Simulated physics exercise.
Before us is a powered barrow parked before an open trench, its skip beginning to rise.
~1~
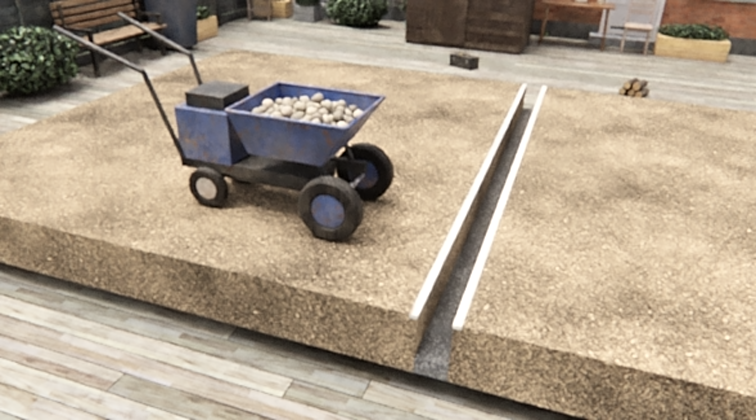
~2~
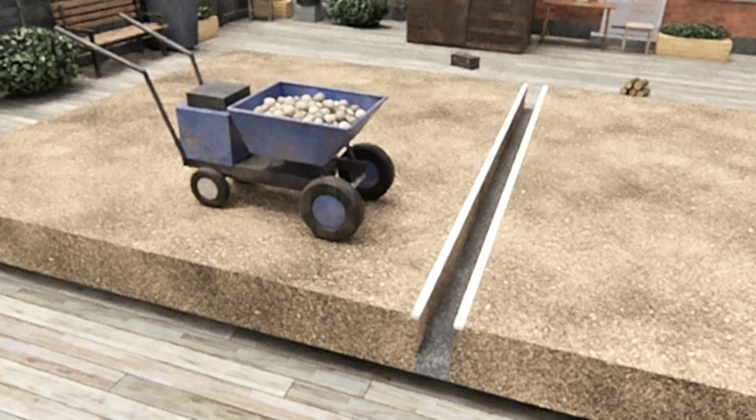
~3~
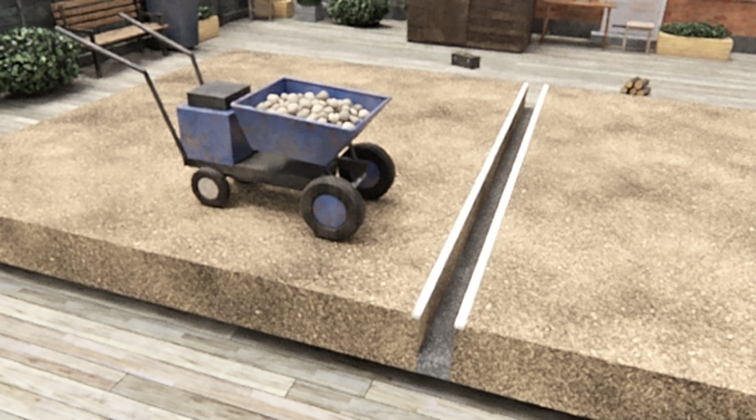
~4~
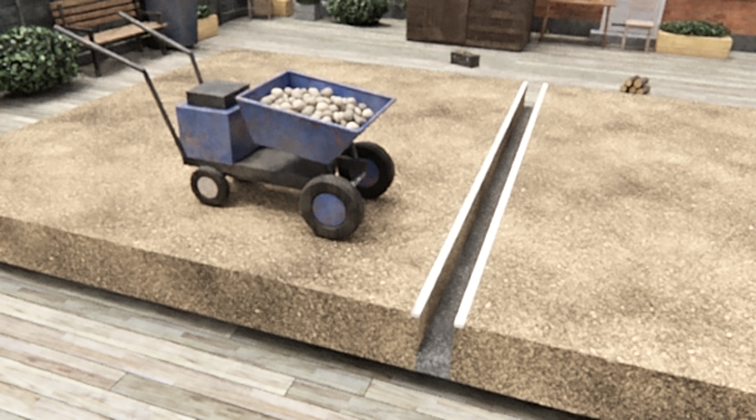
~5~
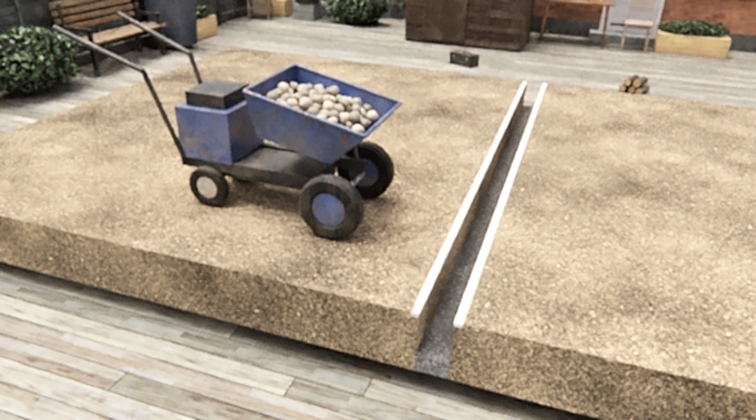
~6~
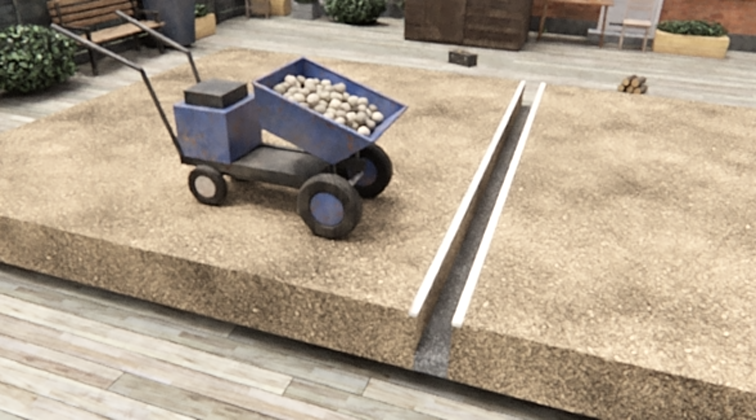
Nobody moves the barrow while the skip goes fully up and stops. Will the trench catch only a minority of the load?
No, it gets the larger part.
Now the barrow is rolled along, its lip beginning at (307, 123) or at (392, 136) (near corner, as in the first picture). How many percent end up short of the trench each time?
In order, 60 % followed by 0 %.
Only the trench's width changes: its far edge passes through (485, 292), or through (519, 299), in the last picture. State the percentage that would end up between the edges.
The first try comes to close to 90 per cent, the next to 90 per cent.
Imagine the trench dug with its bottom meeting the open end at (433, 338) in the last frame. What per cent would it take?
Around 60 percent.
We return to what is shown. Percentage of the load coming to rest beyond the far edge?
About 10 %.
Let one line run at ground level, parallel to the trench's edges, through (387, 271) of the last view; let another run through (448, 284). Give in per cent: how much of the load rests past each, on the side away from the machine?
Close to 100 per cent, then close to 50 per cent.
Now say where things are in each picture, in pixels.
Lip of the skip (346, 129), level; top of the load (301, 117), river pebbles; first edge of the trench (429, 282); far edge (470, 291), the trench under half as wide as the skip, and about as deep as wide, in the first picture.
Lip of the skip (349, 130), level; top of the load (303, 116), in the second picture.
Lip of the skip (353, 131), tipped barely; top of the load (299, 112), in the third picture.
Lip of the skip (359, 133), tipped a little; top of the load (303, 108), in the fourth picture.
Lip of the skip (365, 137), tipped a little; top of the load (298, 98), in the fifth picture.
Lip of the skip (372, 142), tipped clearly; top of the load (305, 93); first edge of the trench (429, 279); far edge (469, 288), in the sixth picture.
Just after the last frame, skip tipped steeply; every one in the skip.
A moment on, skip tipped right over; roughly two thirds in the skip; about a tenth short of the trench; about a tenth in or heaped over the trench; just a few falling.
Further on, skip tipped right over; just a few in the skip; roughly a quarter short of the trench; roughly two thirds in or heaped over the trench; about a tenth beyond it.
When it is over, skip tipped right over; about a tenth short of the trench; the larger part in or heaped over the trench; about a tenth beyond it.
